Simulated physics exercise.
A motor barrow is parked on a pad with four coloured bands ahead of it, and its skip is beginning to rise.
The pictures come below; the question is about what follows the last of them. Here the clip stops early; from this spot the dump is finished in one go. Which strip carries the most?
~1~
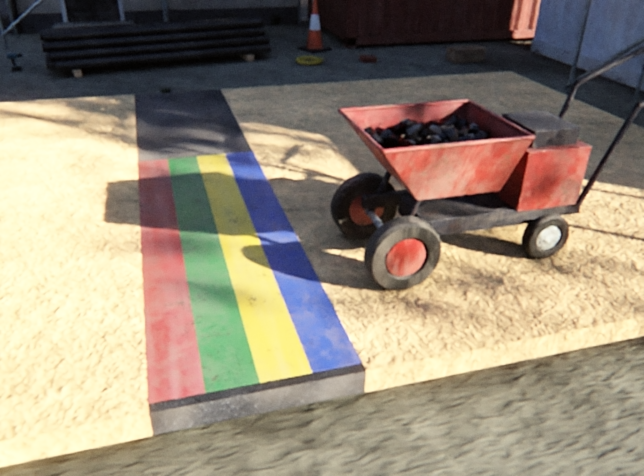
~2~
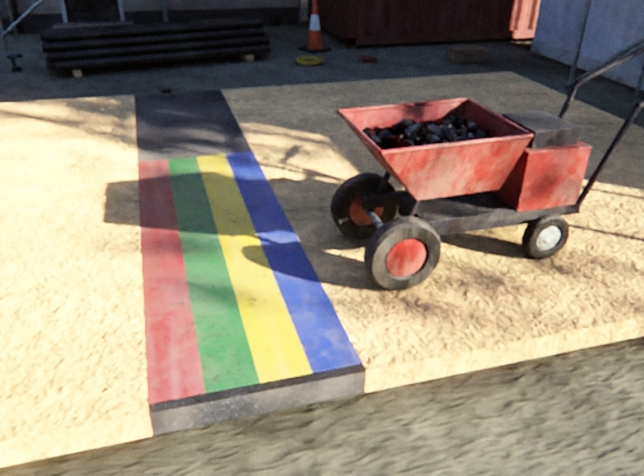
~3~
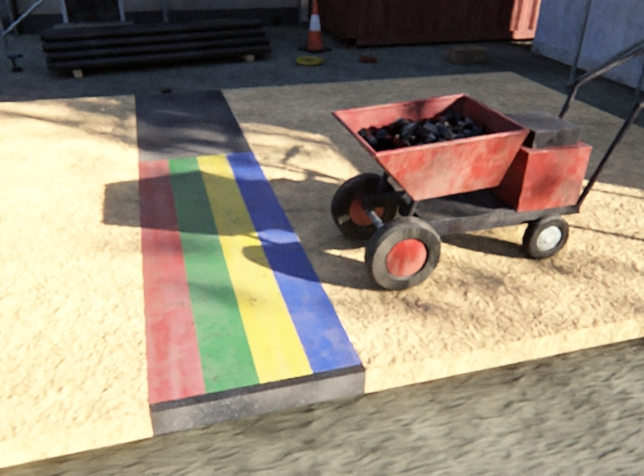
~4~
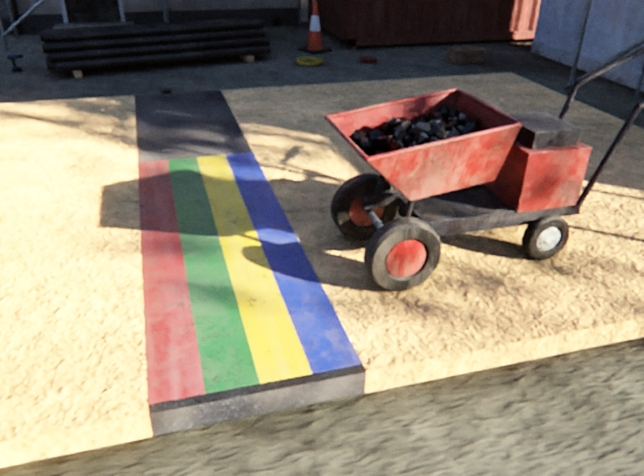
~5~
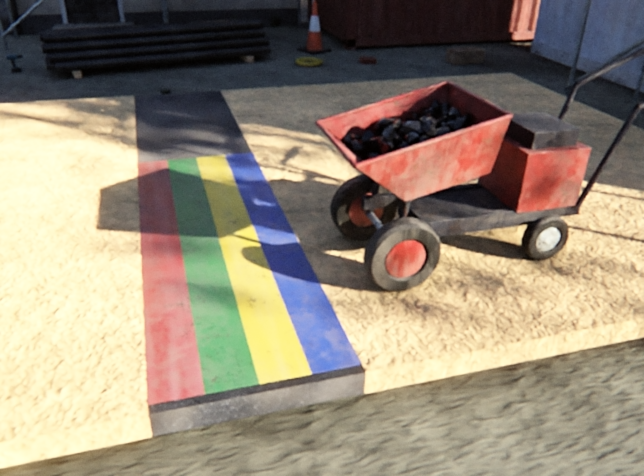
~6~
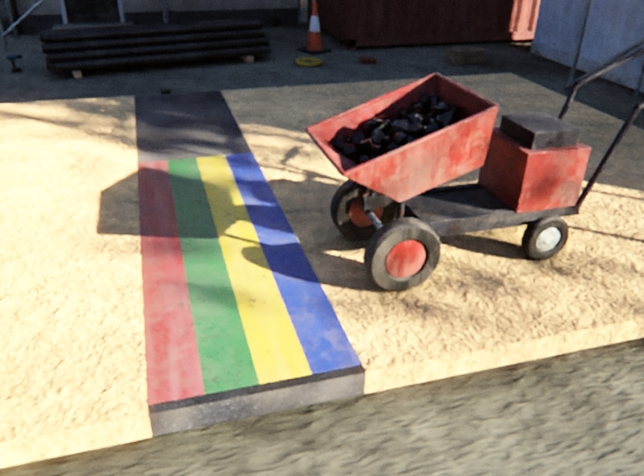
The yellow strip.
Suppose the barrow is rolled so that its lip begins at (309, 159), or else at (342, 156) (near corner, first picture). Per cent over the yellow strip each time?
About 0 per cent, then about 10 per cent.
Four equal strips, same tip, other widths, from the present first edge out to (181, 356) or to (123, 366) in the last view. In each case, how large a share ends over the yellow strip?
About 30 per cent first, then about 40 per cent.
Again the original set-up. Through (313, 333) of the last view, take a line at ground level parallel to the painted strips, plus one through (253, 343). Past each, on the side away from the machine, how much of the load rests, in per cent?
Around 80 percent for the first and 40 percent for the second.
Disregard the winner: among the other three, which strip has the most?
The next spot goes to the strip in green.
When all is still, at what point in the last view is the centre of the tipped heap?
About (234, 278).
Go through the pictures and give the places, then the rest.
The first frame shows lip of the skip (383, 152), level; top of the load (440, 137), lumps of coal; blue strip (319, 326); yellow strip (272, 334); green strip (223, 343); red strip (172, 351).
The second frame shows lip of the skip (381, 153), level; top of the load (439, 136).
The third frame shows lip of the skip (375, 155), tipped barely; top of the load (446, 131).
The fourth frame shows lip of the skip (367, 160), tipped a little; top of the load (440, 128).
The fifth frame shows lip of the skip (356, 166), tipped a little; top of the load (449, 129).
The sixth frame shows lip of the skip (344, 175), tipped clearly; top of the load (438, 124); blue strip (318, 328); yellow strip (271, 336); green strip (223, 344); red strip (172, 352).
Just after the last frame, skip tipped steeply; every one in the skip.
A moment on, skip tipped right over; the larger part in the skip; roughly a quarter over the yellow strip; just a few over the green strip; just a few falling.
Further on, skip tipped right over; roughly a quarter in the skip; about a tenth over the blue strip; roughly a third over the yellow strip; roughly a quarter over the green strip; about a tenth over the red strip; just a few off the paint.
When it is over, skip tipped right over; roughly a quarter in the skip; about a tenth over the blue strip; roughly a third over the yellow strip; roughly a quarter over the green strip; about a tenth over the red strip; just a few off the paint.
